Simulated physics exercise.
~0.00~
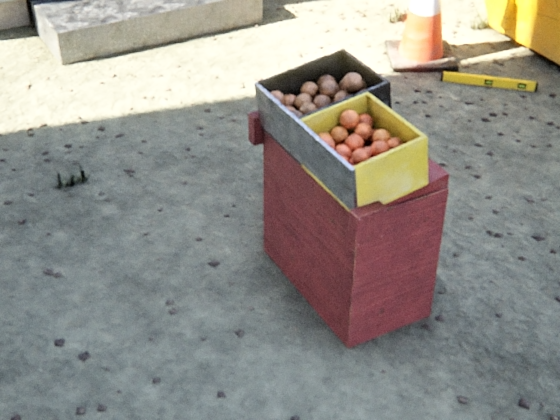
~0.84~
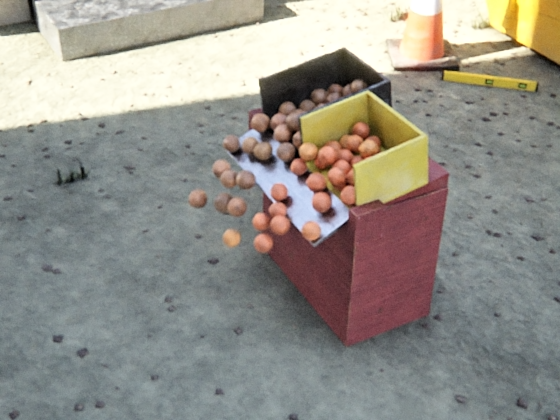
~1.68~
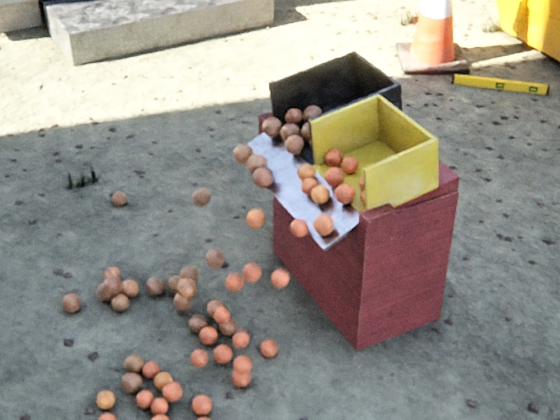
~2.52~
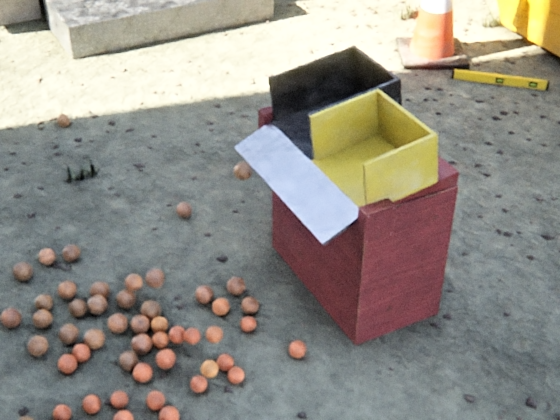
Orange and brown balls spilling leftward from yellow and black bins as their front flap lowers, scattering across the ground, leaving both bins empty.
